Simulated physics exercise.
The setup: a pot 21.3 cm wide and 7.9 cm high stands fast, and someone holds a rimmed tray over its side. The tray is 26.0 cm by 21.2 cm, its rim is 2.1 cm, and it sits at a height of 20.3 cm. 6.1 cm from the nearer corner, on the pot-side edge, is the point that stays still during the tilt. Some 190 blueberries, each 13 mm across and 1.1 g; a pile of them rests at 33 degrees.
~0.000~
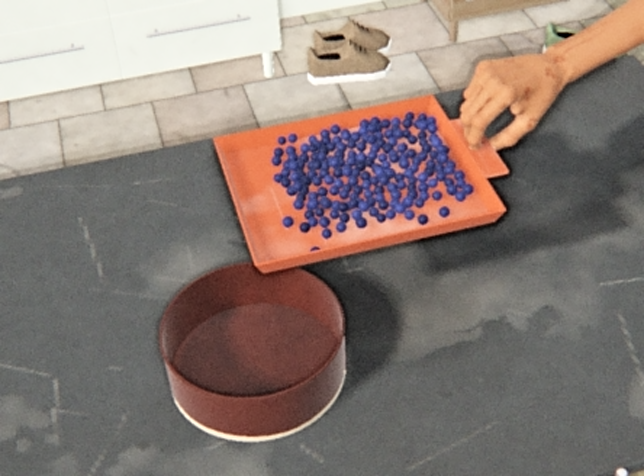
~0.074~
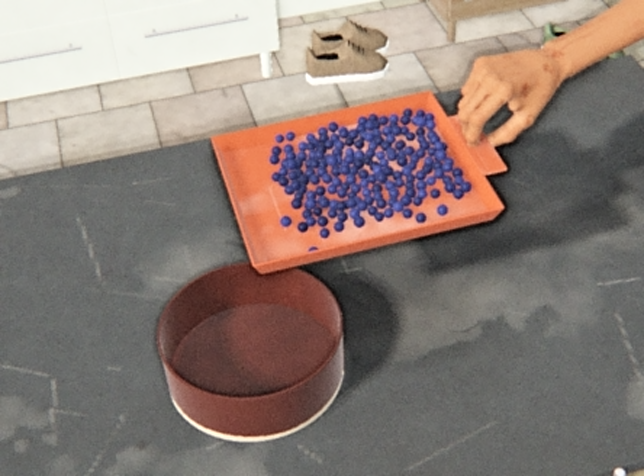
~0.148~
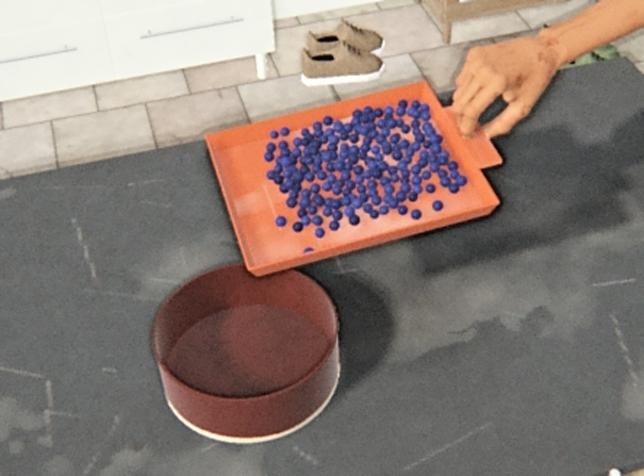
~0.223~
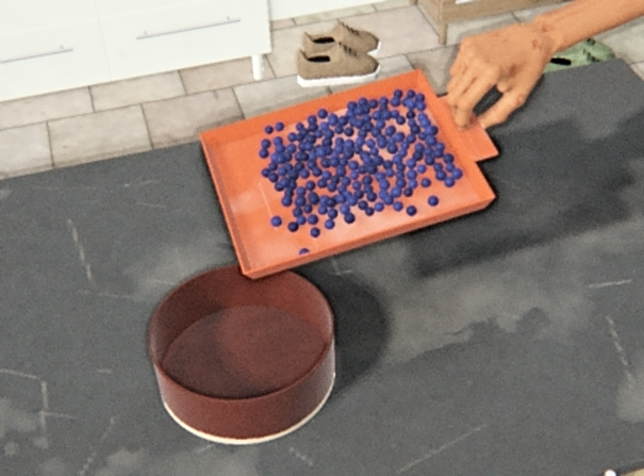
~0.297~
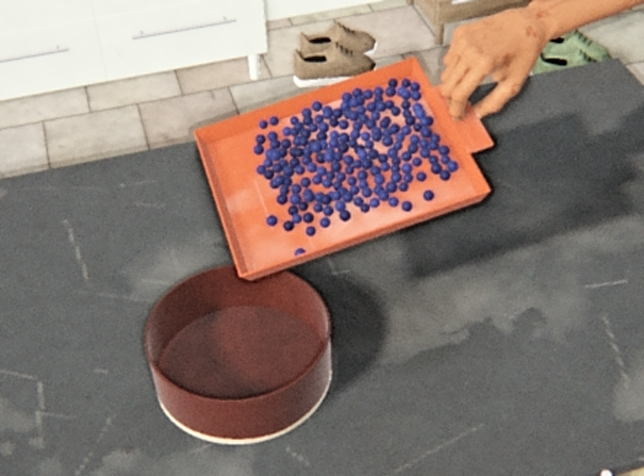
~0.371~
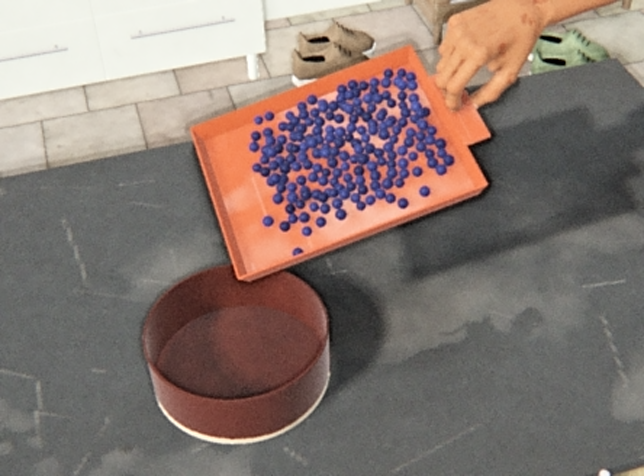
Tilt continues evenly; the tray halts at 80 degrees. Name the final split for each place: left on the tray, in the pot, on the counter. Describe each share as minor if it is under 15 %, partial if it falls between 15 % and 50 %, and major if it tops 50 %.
Result: Tray: My guess is a mere handful of the pieces, pot: My guess is the majority of the pieces, counter: My guess is a mere handful of the pieces.
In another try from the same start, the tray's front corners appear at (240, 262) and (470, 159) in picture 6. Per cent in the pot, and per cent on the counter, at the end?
Final per cent - pot 55, counter 45.
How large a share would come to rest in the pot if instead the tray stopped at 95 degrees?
It would be near 100 per cent.
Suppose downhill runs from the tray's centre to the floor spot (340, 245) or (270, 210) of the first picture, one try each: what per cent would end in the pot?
That would be close to 70 per cent and then close to 75 per cent.
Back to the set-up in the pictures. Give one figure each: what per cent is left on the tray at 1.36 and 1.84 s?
I'd say roughly 100, then roughly 25.
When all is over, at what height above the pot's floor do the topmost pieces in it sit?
Height: Approx. 4.0 cm.
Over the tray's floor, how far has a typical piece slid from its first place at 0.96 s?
I'd say close to 8 centimetres.
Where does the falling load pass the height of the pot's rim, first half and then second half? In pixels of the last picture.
First half close to (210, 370), second half close to (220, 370).
Then, at 0.96 s, tilt 46 degrees; the tray holds 100 %, the pot 0 %.
After 1.36 s, tilt 66 degrees; the tray holds 100 %, the pot 0 %.
After 1.84 s, tilt 80 degrees; the tray holds 25 %, the pot 55 %.
By 3.2 s all is still; tray 0 %, pot 95 %, counter 5 %.
